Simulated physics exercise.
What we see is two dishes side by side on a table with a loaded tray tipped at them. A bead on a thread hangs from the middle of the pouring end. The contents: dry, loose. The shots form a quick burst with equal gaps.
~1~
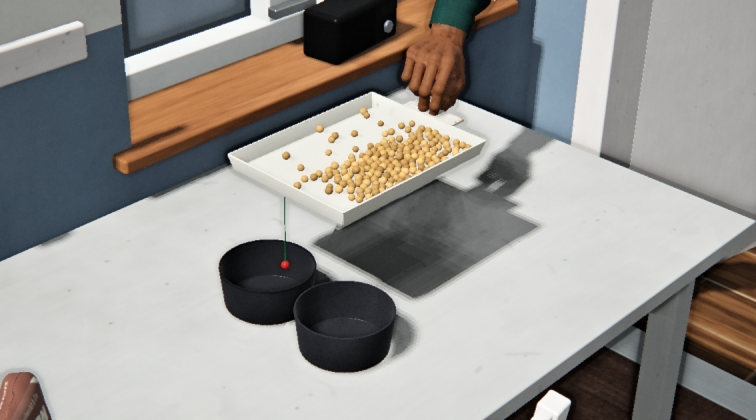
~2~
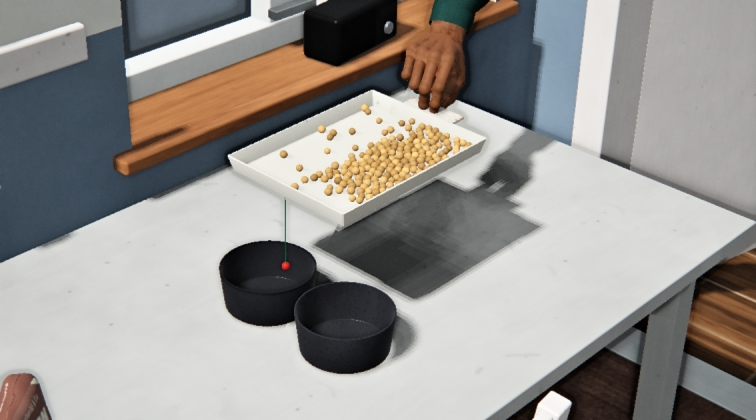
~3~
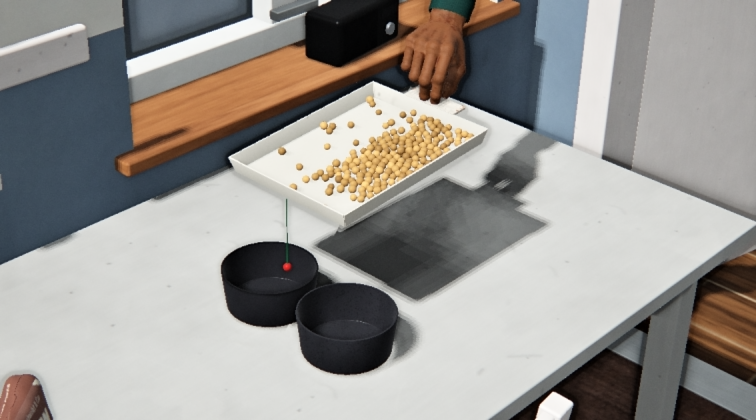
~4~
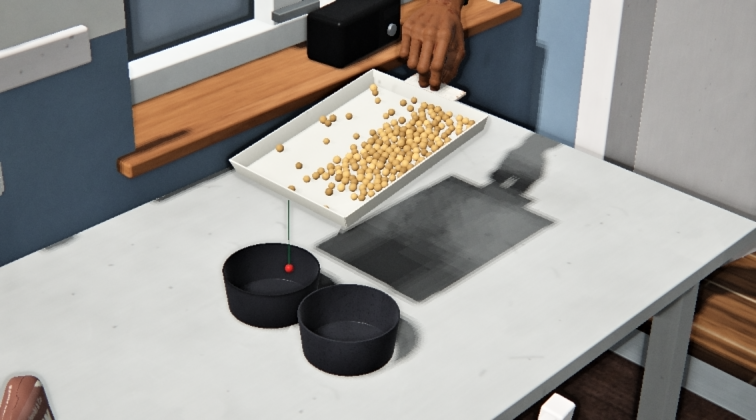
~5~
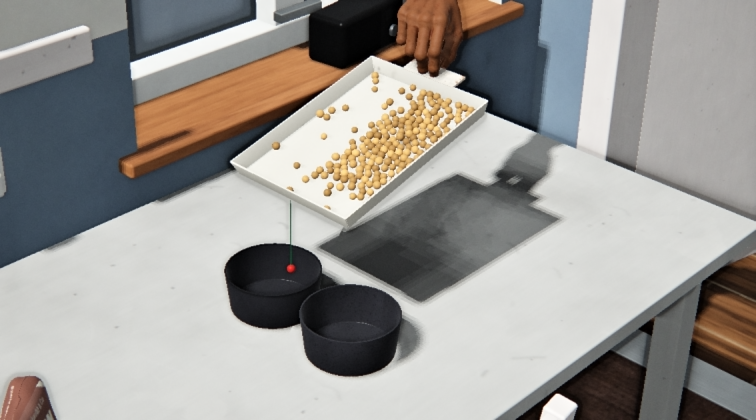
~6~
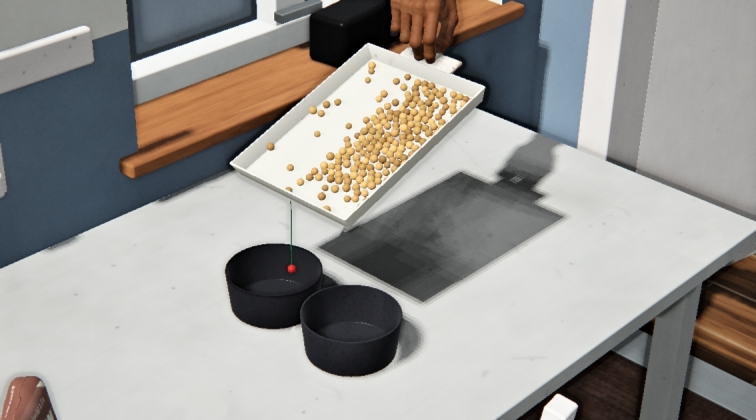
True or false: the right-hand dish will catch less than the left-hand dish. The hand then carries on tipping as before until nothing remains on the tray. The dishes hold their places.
True.
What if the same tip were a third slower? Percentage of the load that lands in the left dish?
Estimated share: Some 30%.
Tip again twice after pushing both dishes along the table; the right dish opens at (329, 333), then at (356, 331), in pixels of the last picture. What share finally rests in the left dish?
Trial 1 60%, trial 2 50%.
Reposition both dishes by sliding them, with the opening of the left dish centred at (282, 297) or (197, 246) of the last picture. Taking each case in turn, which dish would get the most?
The dish to the left at the first, the dish to the right at the second.
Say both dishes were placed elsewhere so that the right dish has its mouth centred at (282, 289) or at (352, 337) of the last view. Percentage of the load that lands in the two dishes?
Roughly 60 % and then 60 %.
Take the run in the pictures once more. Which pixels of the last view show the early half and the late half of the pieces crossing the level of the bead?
About (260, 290) to begin with, then about (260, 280).
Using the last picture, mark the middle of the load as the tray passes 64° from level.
Roughly at (289, 196).
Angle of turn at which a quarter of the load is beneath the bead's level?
That happens at close to 75 degrees.
Just after the last frame, tray tipped steeply; roughly two thirds on the tray; just a few in the left dish; about a tenth outside both; roughly a quarter in the air.
A moment on, tray tipped past a quarter turn; about a tenth on the tray; about a tenth in the right dish; roughly a quarter in the left dish; roughly half outside both; roughly a quarter in the air.
Further on, tray tipped past a quarter turn; about a tenth in the right dish; roughly a quarter in the left dish; roughly two thirds outside both.
When it is over, tray tipped past a quarter turn; about a tenth in the right dish; roughly a quarter in the left dish; roughly two thirds outside both.
